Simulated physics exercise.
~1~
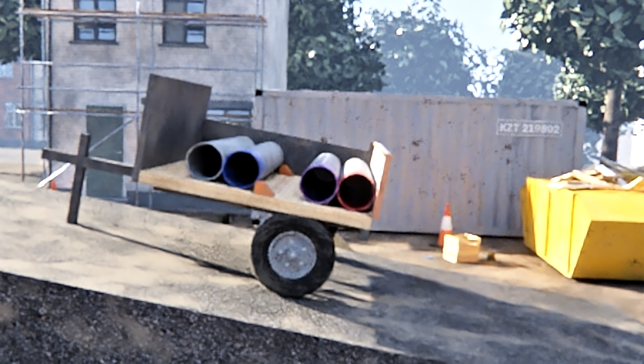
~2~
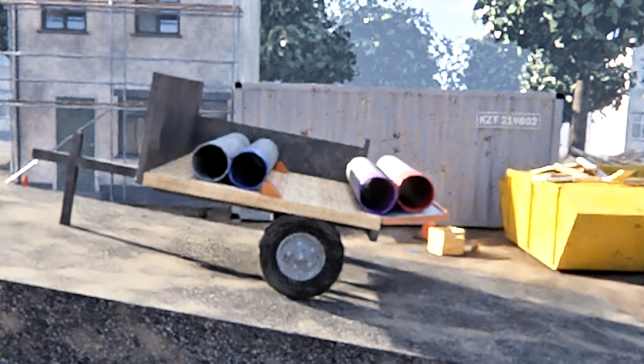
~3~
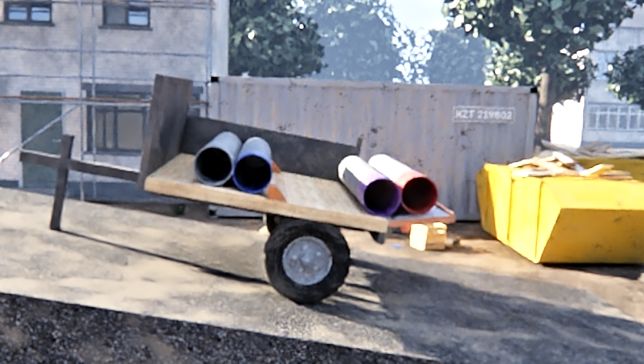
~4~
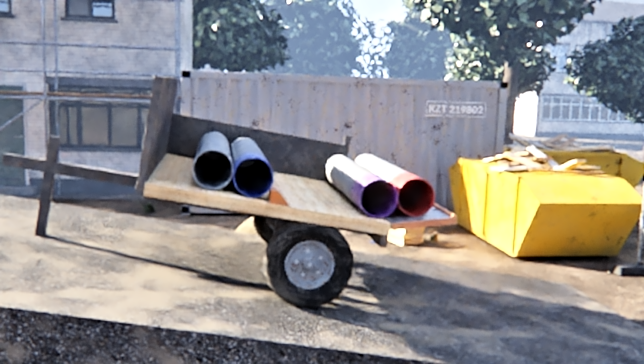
At first, a parked two-wheeled trailer holds four hollow pipes on its sloping wooden bed, with two resting behind a small orange chock and a purple-rimmed and a red-rimmed one nearer the closed tailgate on the right. The tailgate drops open, and the purple and red pipes roll a short way right toward the lowered end. They stop close together there, the red one on the gate, instead of falling off. The blue pipe and its neighbour stay behind the chock. As the view drifts sideways, little else changes, and all four pipes are still aboard.
